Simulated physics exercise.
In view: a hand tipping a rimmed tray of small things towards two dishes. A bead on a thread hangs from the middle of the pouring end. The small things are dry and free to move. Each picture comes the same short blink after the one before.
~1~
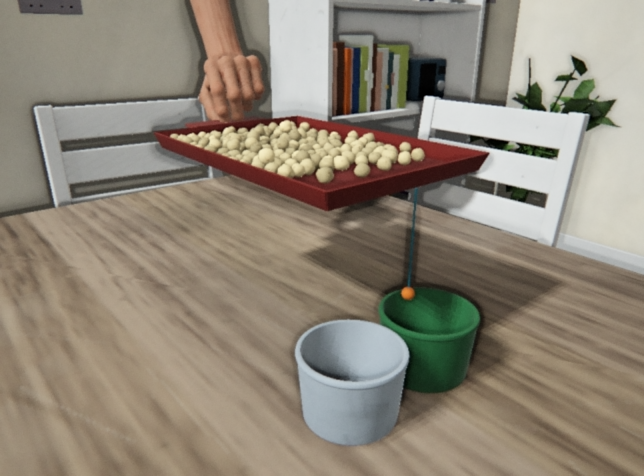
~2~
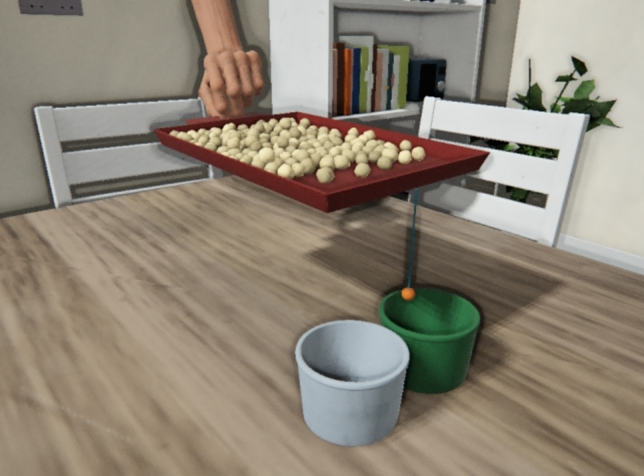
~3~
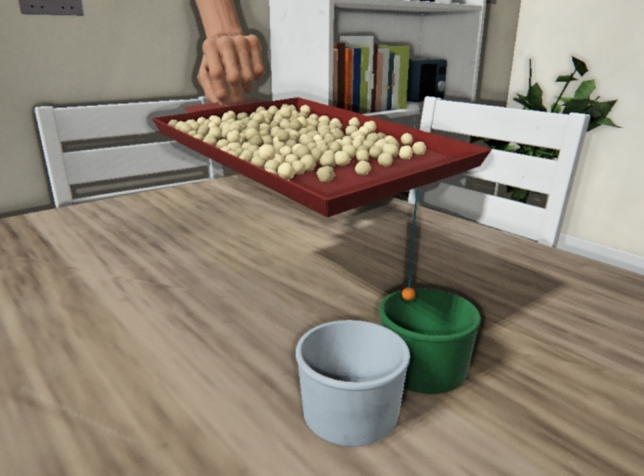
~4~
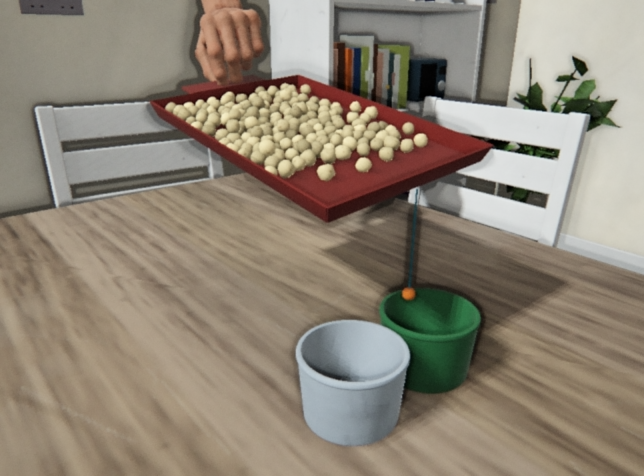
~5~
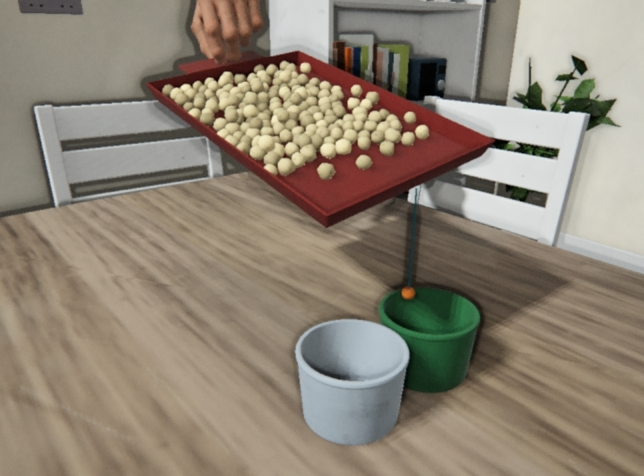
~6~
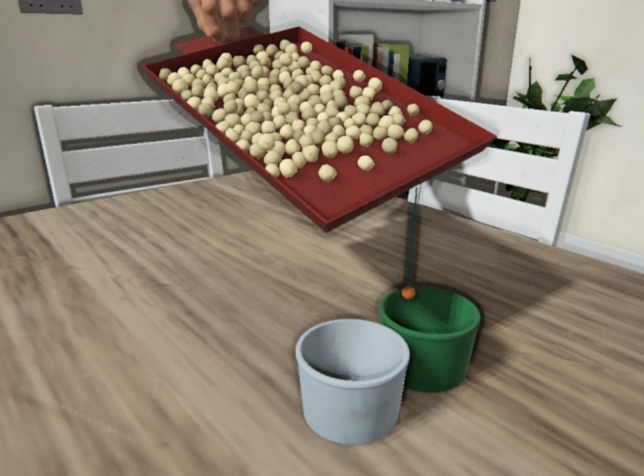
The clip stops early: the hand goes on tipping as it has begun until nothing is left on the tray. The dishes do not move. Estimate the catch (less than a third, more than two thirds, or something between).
Caught overall: Between a third and two thirds.
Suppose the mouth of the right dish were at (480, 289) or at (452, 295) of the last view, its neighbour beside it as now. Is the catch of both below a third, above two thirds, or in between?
First under a third, then under a third.
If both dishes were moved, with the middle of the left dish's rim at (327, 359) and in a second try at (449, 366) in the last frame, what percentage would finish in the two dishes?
Near 70 % and 20 %.
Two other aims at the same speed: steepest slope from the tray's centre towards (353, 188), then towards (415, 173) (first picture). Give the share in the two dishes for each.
Near 30 % and 10 %.
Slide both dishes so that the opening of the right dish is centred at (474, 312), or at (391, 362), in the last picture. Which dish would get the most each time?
One: The left-hand dish. Two: The right one.
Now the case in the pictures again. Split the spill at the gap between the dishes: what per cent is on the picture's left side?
Some 40 per cent.
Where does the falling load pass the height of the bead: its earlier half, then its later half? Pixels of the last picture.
The first part at (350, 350); the rest at (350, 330).
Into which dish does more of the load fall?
More ends in the dish on the left.
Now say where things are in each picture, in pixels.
The first frame shows corners of the pouring end at (327, 188) and (480, 152), level; middle of the load at (280, 149), macadamia nuts; left dish at (390, 402); right dish at (465, 354); bead on its thread at (408, 293).
The second frame shows corners of the pouring end at (327, 190) and (481, 152), level; middle of the load at (280, 147).
The third frame shows corners of the pouring end at (328, 195) and (482, 149), tipped barely, lowest at the left corner; middle of the load at (281, 139).
The fourth frame shows corners of the pouring end at (328, 202) and (484, 144), tipped a little, lowest at the left corner; middle of the load at (280, 127).
The fifth frame shows corners of the pouring end at (328, 208) and (486, 139), tipped clearly, lowest at the left corner; middle of the load at (280, 114).
The sixth frame shows corners of the pouring end at (328, 215) and (488, 135), tipped clearly, lowest at the left corner; middle of the load at (281, 104), a small part on the move; left dish at (390, 401); right dish at (465, 353).
Soon after the last picture, tray tipped steeply; about two thirds on the tray; a small part in the left dish; a small part outside both; about a quarter in the air.
A little later, tray tipped past a quarter turn; a stray few on the tray; about half in the left dish; about half outside both; a small part in the air.
Later still, tray tipped past a quarter turn; about half in the left dish; about half outside both.
At rest, tray tipped past a quarter turn; about half in the left dish; none in the right dish; about half outside both.
